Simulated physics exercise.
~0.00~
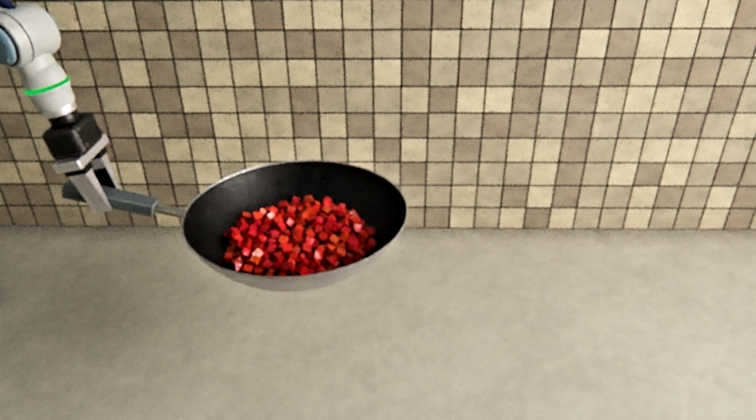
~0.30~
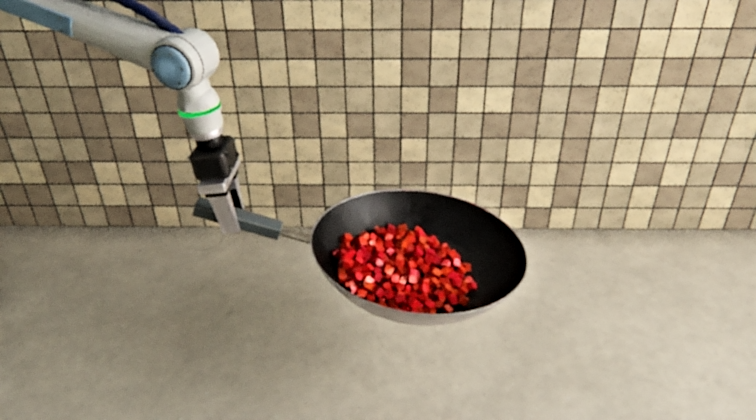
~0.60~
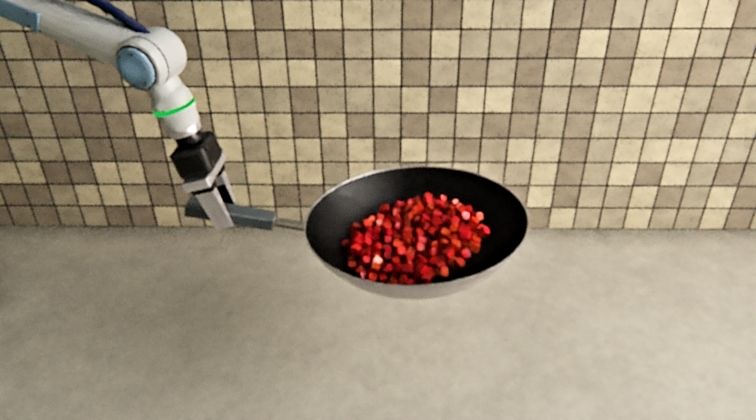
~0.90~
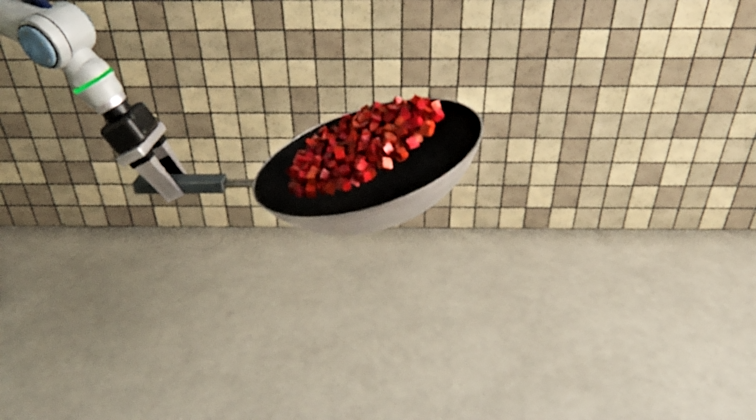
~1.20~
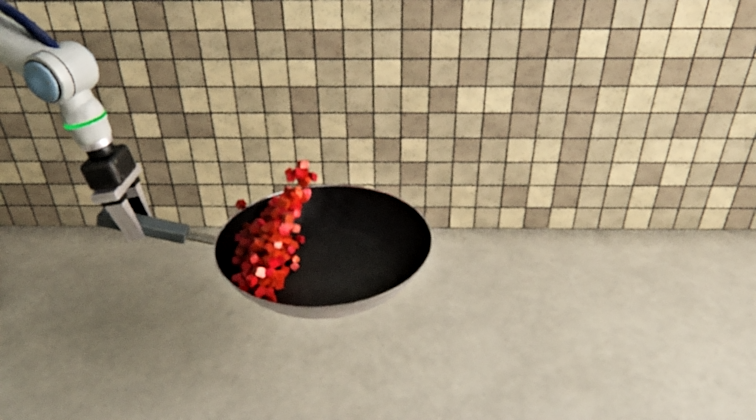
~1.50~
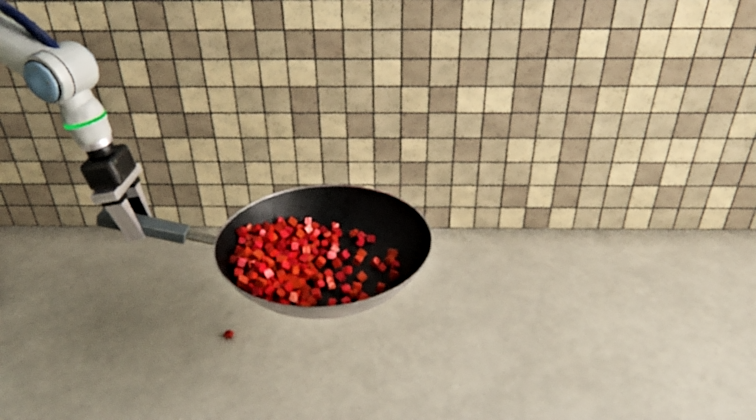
The clip shows a robot arm holding a frying pan of red vegetable dice, moving it right, then lifting and tilting it back toward the left before lowering it level, tossing the dice; nearly all settle back in the pan, while one lies on the grey counter.
